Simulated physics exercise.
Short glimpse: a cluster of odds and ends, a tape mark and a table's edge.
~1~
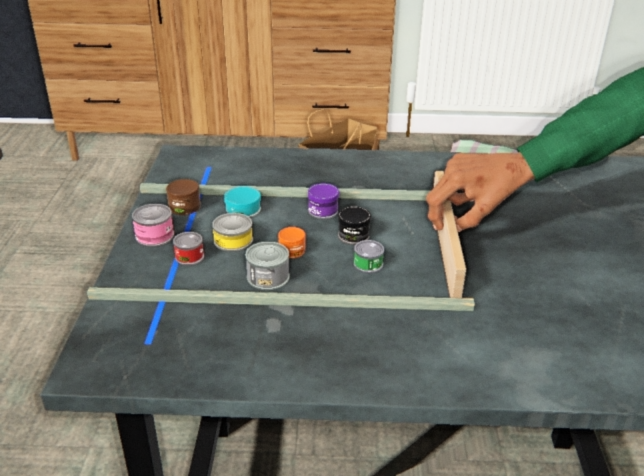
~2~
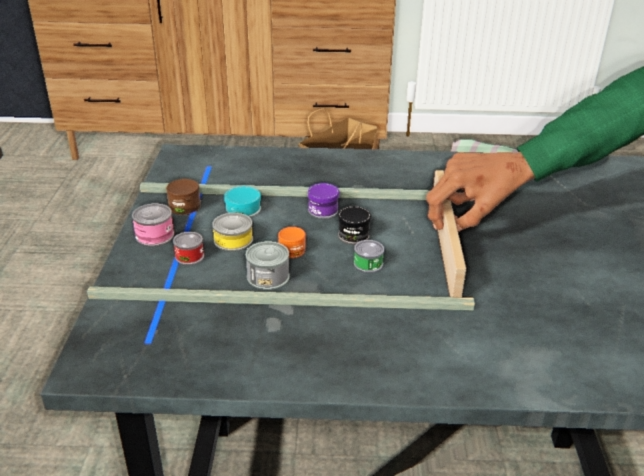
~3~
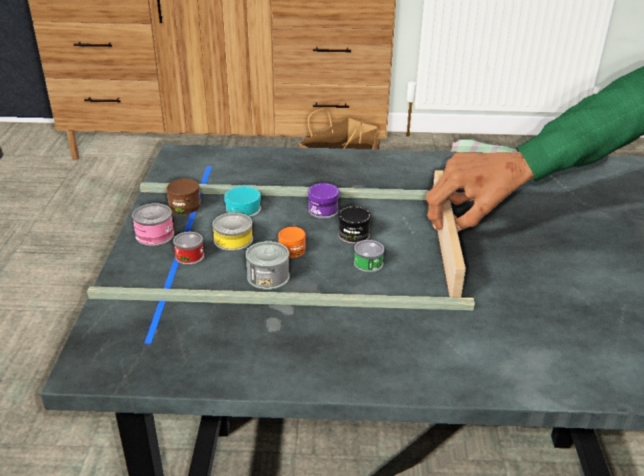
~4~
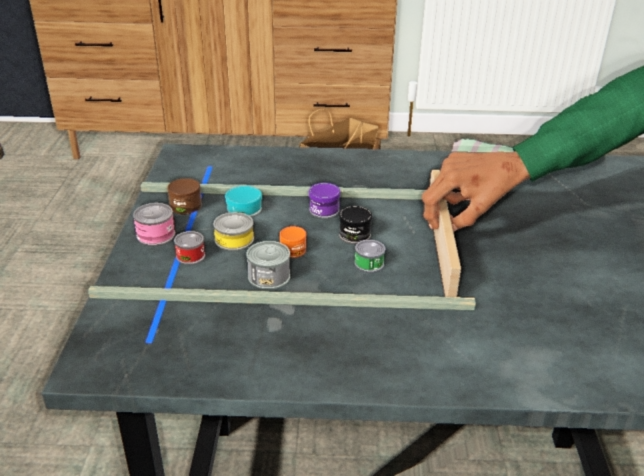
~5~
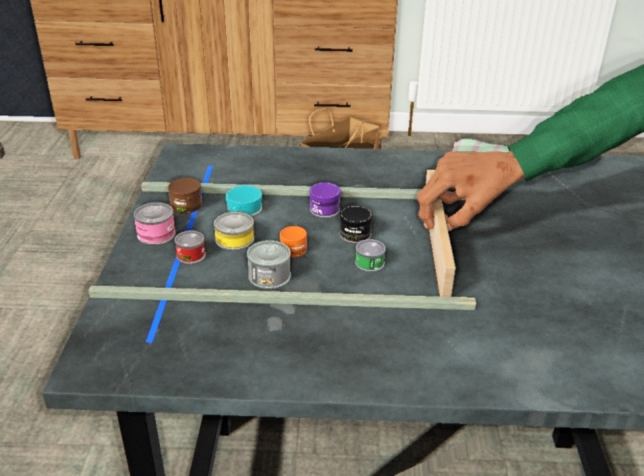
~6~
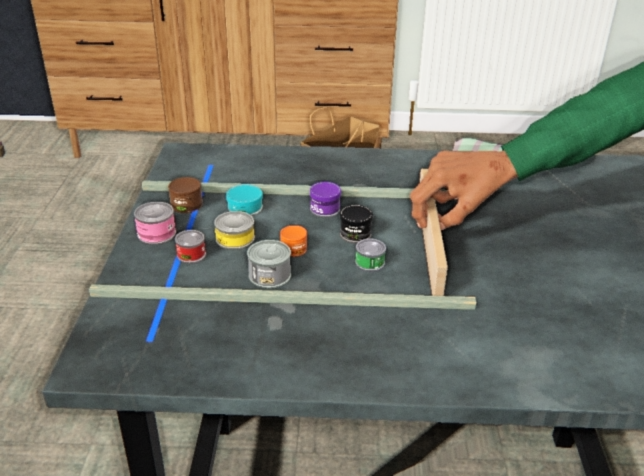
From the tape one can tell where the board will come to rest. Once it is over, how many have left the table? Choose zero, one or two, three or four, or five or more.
One or two of them have left the table.
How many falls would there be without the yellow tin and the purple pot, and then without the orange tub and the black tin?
Count: 0 (first case); 1 (second).
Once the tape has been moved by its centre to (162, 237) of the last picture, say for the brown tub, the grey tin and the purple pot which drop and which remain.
In short: Brown tub gone, grey tin safe, purple pot safe.
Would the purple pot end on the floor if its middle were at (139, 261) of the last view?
From that start the object is safe.
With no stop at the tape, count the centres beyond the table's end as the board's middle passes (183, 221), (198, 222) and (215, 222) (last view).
Going through the three positions, you'd get 2, 2 and 0.
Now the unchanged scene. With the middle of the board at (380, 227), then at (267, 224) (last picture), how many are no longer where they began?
That makes 1 at the first spot and 7 at the second.
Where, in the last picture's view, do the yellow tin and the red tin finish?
One ends up near (140, 227) and the other near (137, 246).
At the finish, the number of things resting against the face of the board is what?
The count in contact is 5.
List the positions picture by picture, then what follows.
Pink tin (153, 225); brown tub (184, 197); red tin (189, 249); board (447, 231); tape (184, 240), in the first frame.
Brown tub (184, 197); board (447, 230), in the second frame.
Red tin (189, 249); turquoise tin (243, 202), in the third frame.
Pink tin (154, 224); grey tin (269, 265), in the fourth frame.
Brown tub (185, 196); orange tub (294, 242), in the fifth frame.
Pink tin (155, 223); brown tub (186, 195); red tin (191, 247); board (431, 229); tape (186, 238), in the sixth frame.
A little later, none off yet; pink tin at rest near (155, 223); brown tub at rest near (186, 195); red tin at rest near (191, 247).
When it is over, the number that fall off is one or two; down, brown tub and pink tin.
